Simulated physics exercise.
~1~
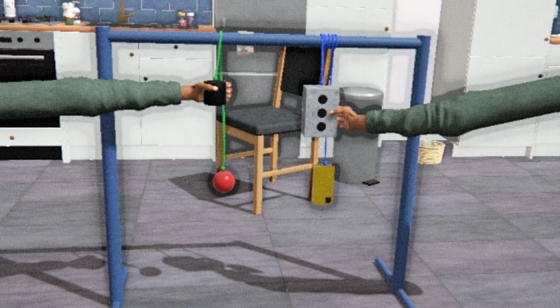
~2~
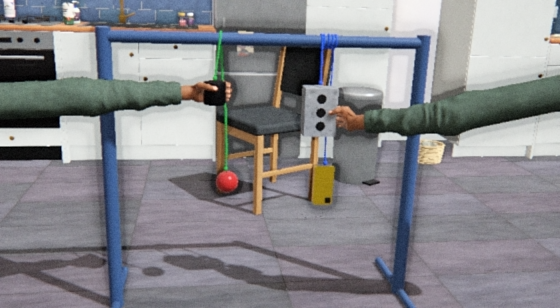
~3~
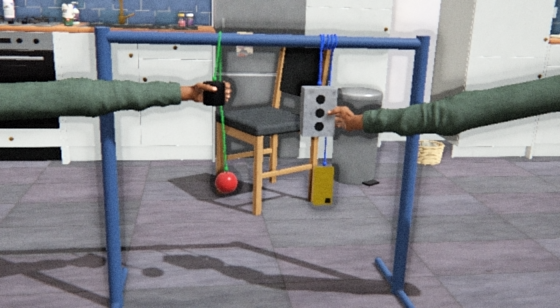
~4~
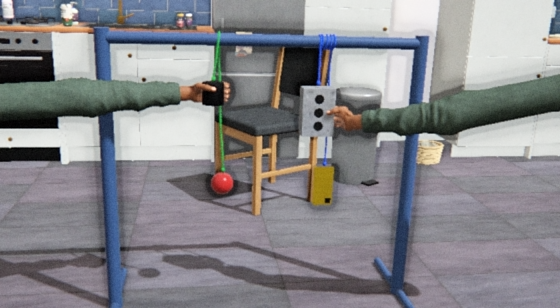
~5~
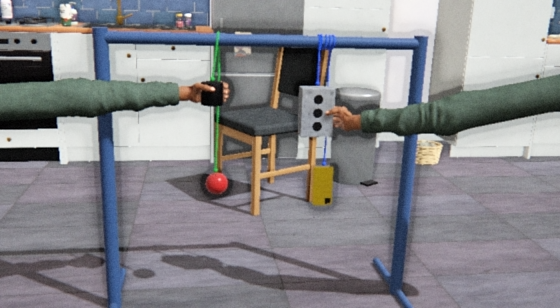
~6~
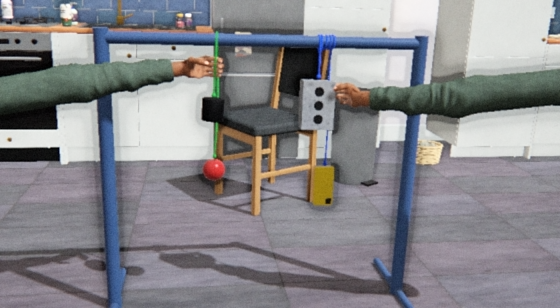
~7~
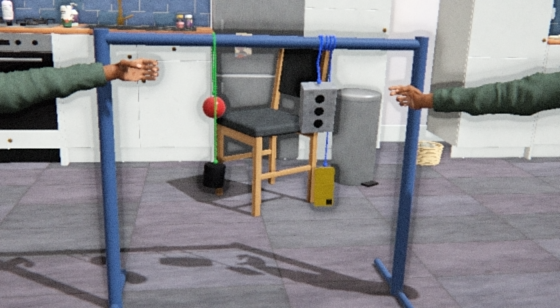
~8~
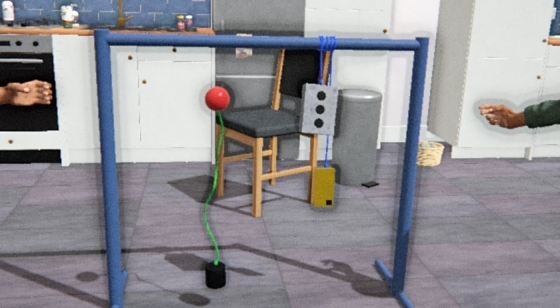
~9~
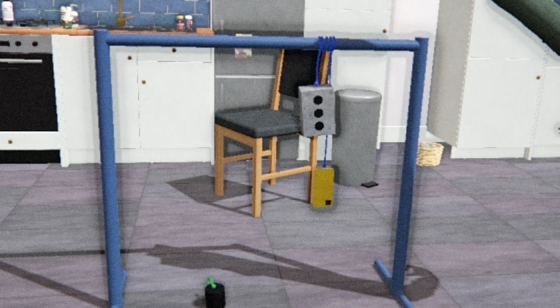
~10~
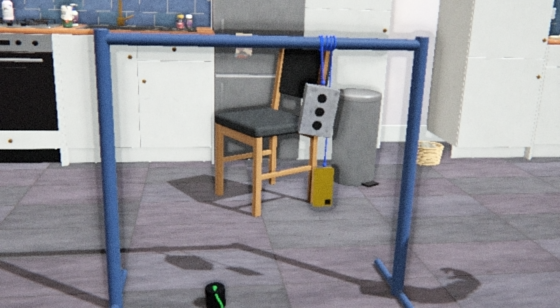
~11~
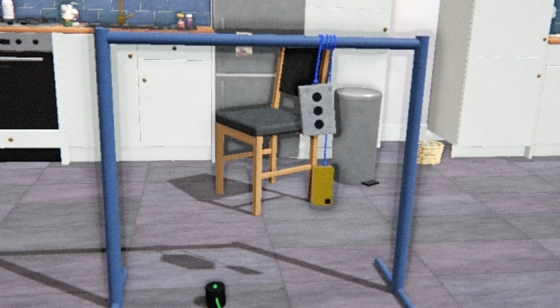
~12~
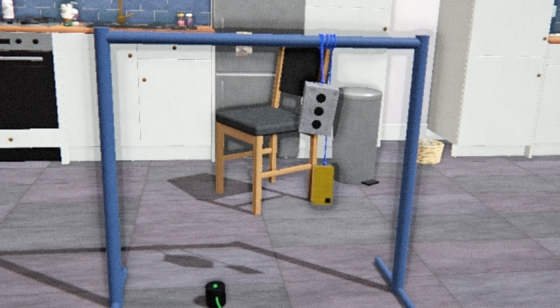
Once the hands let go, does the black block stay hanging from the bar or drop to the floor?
The black block drops to the floor, while the gray block with holes stays hanging from the bar.
